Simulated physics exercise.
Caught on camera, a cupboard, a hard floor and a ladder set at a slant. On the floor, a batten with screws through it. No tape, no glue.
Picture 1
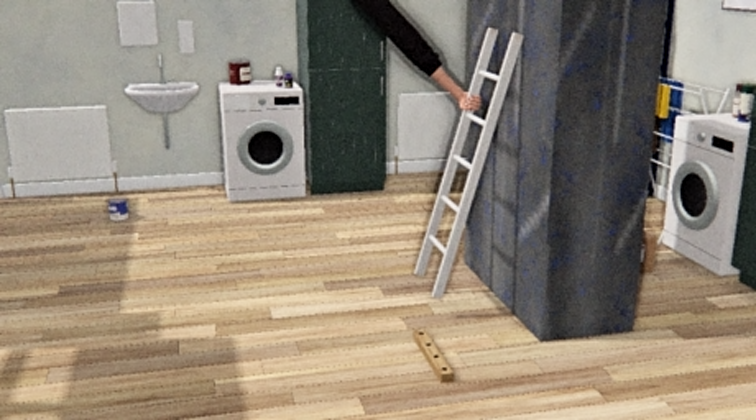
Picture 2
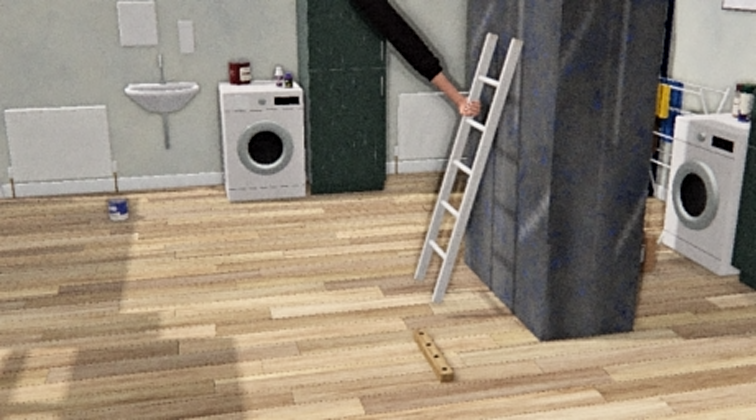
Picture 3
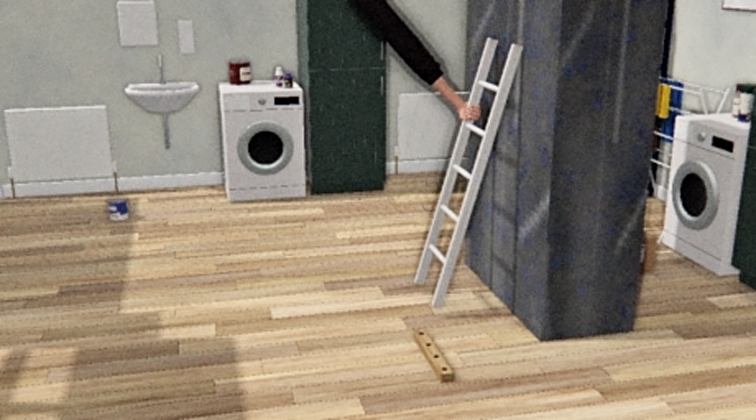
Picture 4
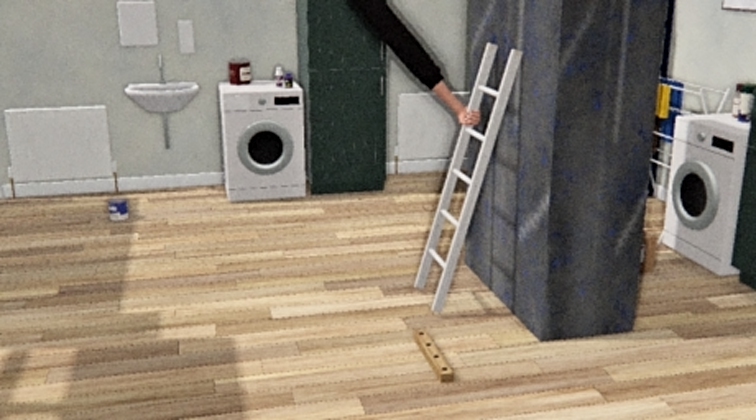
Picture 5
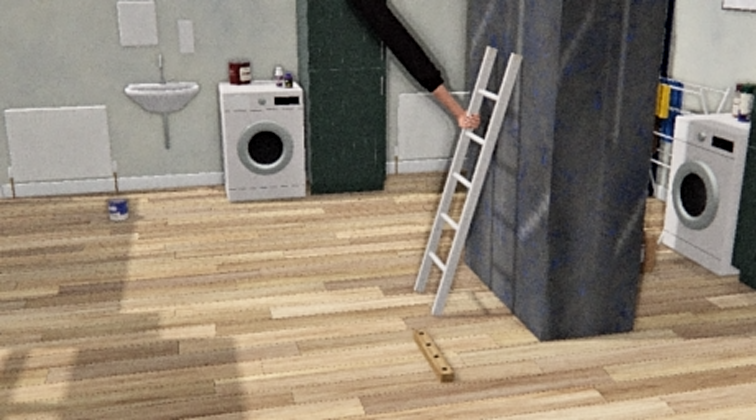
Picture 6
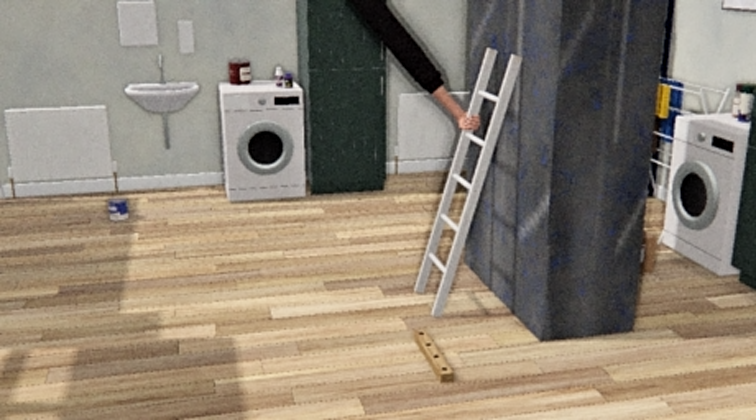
In a room with a wood floor and washing machines, a hand held a slanted white ladder beside a dark pillar and lowered it slightly, while a strip of wood lay still on the floor.
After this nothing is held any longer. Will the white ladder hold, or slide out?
As it turns out, the white ladder stays up.
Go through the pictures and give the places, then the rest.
In the first picture, still on the way; white ladder (465, 163); batten (432, 355).
In the second picture, still on the way; white ladder (465, 169); batten (432, 355).
In the third picture, still on the way; white ladder (465, 173); batten (432, 355).
In the fourth picture, still on the way; white ladder (465, 178); batten (432, 355).
In the fifth picture, still on the way; white ladder (464, 182); batten (432, 355).
In the sixth picture, in place, still held; white ladder (464, 183); batten (432, 355).
Then, 0.46 s later than the last frame, white ladder at rest near (464, 183).
When it is over, the white ladder holds its place, near (464, 183).
